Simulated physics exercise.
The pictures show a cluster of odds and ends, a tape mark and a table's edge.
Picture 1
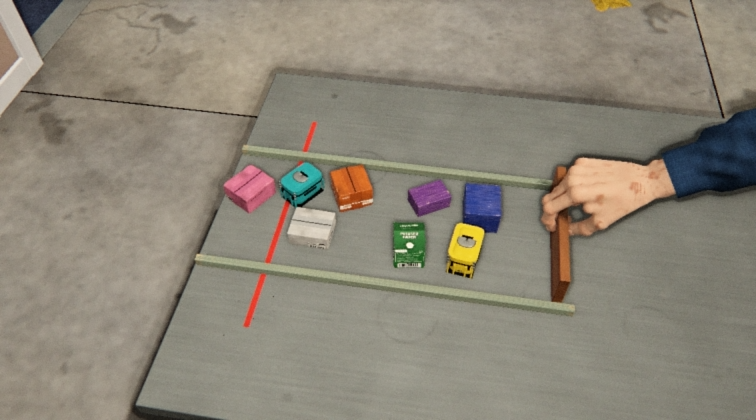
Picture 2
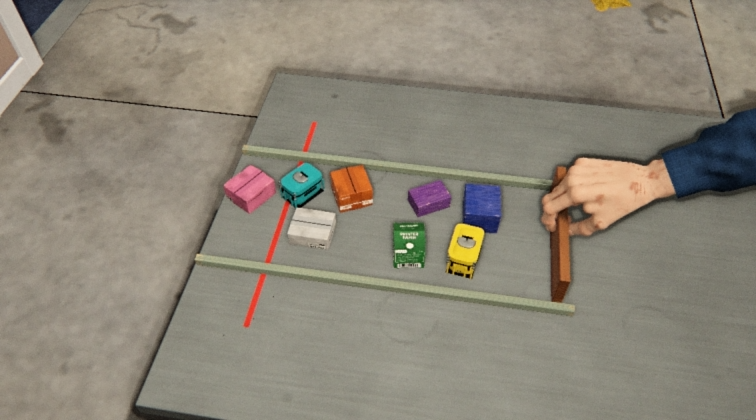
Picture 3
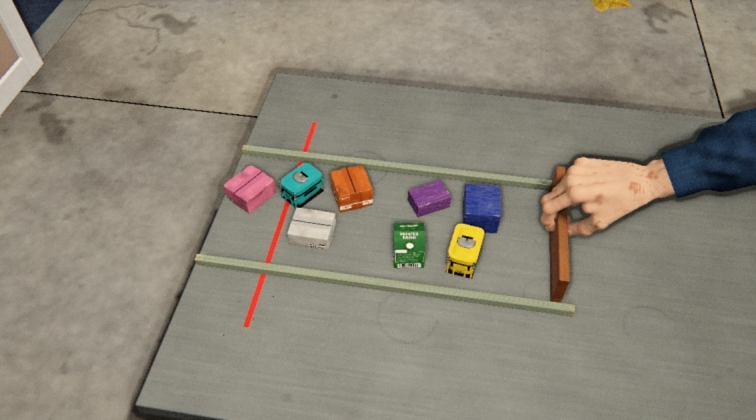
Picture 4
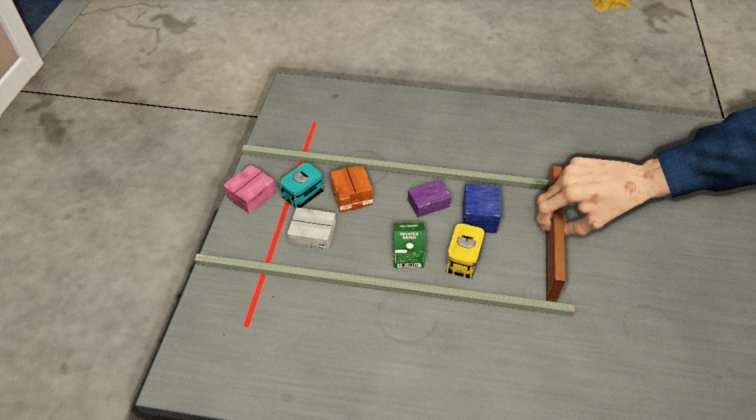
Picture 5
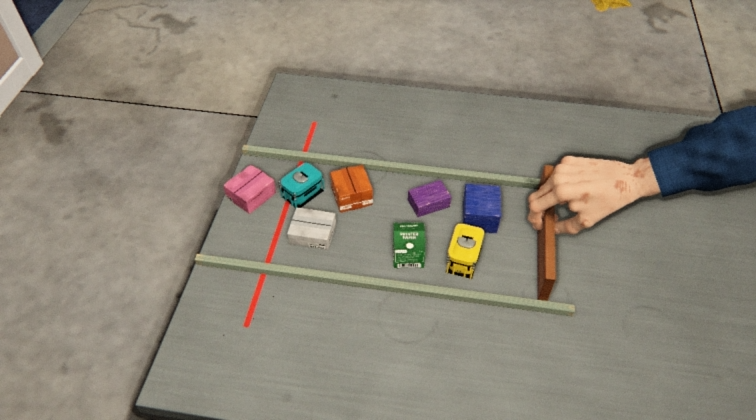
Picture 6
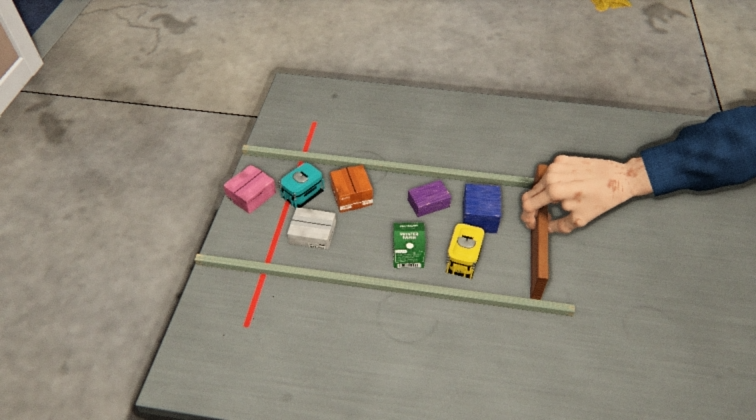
A grey tabletop standing on a cracked concrete floor is seen from above at an angle. Between two pale green rails lie pink, orange, white, purple and blue boxes, with turquoise, green and yellow cases, and a red tape line crosses beneath the left end. From the right, a dark-sleeved hand slides an upright brown board slightly left, touching nothing else, while the objects and camera stay still.
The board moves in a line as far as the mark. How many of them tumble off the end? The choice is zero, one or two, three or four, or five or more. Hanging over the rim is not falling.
Here the number that fall off is three or four.
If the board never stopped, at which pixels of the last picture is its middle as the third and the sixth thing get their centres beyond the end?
Its middle is around (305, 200) and later (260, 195).
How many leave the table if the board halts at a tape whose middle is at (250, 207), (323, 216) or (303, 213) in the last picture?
It would be 6, 2 and 3.
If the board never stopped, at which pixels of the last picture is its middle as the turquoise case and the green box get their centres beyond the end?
Near (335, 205) and (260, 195).
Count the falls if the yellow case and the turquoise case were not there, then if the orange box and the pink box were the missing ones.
The counts: 2 and 1.
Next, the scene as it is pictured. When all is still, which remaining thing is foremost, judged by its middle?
The purple block ends nearest.
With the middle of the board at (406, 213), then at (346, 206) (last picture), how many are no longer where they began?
First 6, then 8.
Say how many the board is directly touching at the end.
The number is 2.
A little later, none off yet; pink box at rest near (250, 189); turquoise case at rest near (300, 186); white box at rest near (312, 229).
When it is over, the number that fall off is three or four; down, orange box, white box, turquoise case and pink box.
